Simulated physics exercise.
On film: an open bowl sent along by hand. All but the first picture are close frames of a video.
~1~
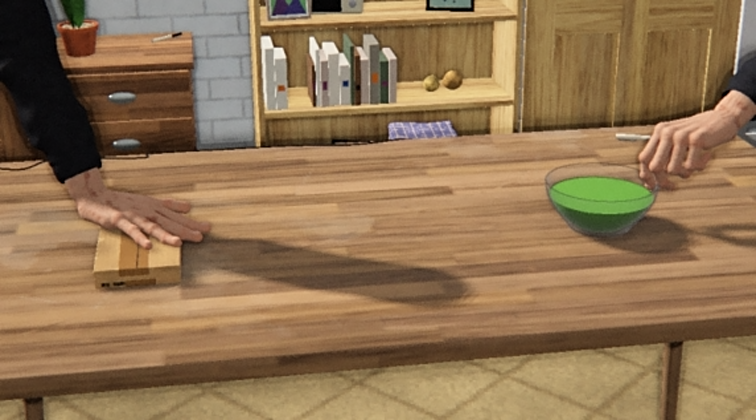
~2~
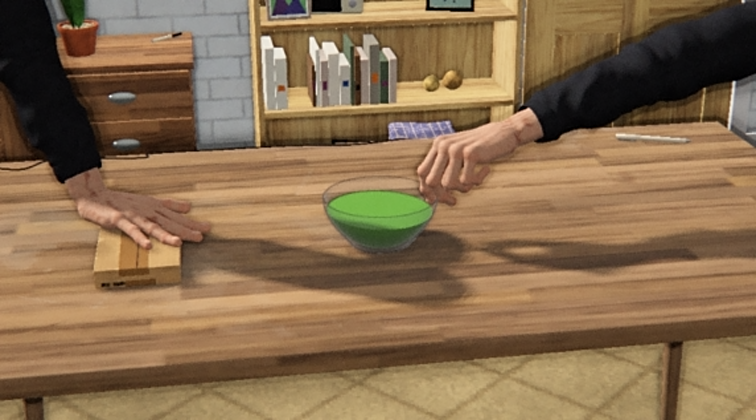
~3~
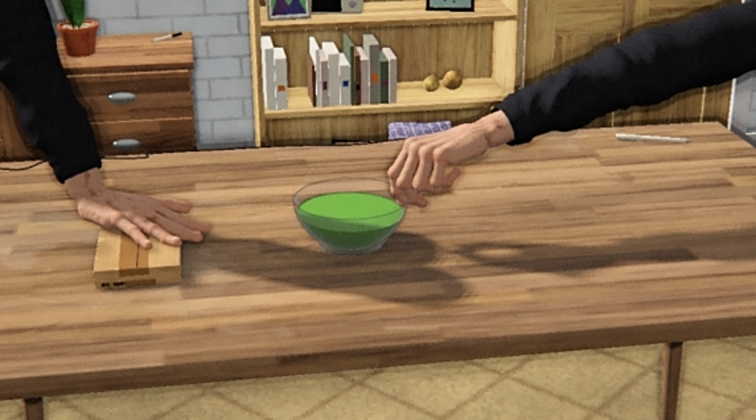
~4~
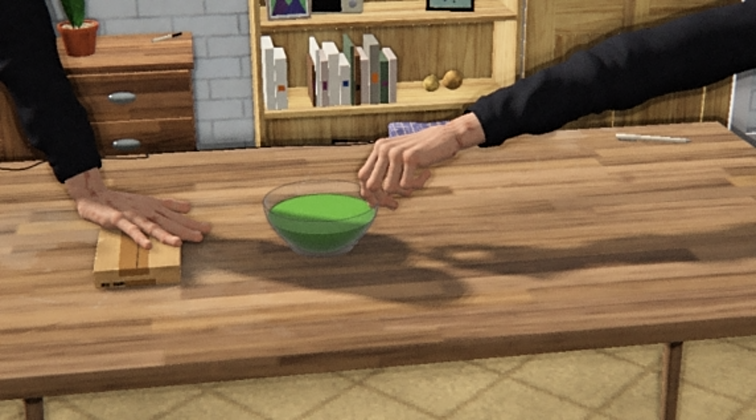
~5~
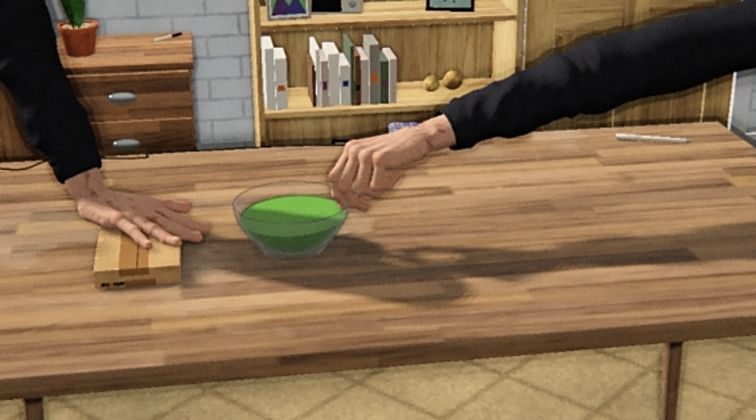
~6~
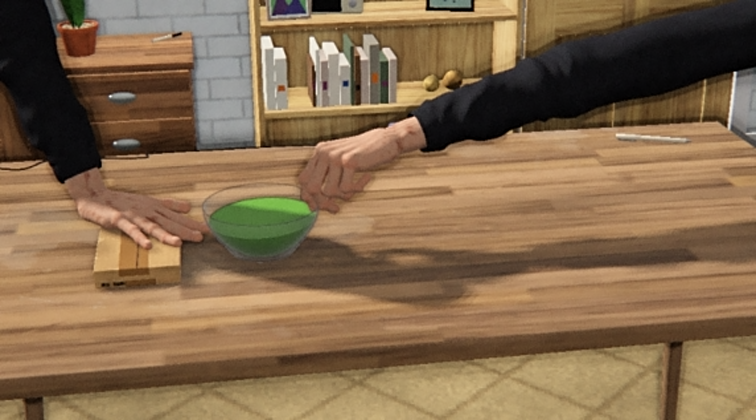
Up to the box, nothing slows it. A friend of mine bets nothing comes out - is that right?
No. Liquid escapes.
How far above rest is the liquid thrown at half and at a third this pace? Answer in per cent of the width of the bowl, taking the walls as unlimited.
Roughly 15 per cent first, then roughly 10 per cent.
Soon after, the bowl meets the box.
Later, the green juice surges up the wall; some has gone over its rim.
In the end, the bowl stands at the box; some has gone over its rim.
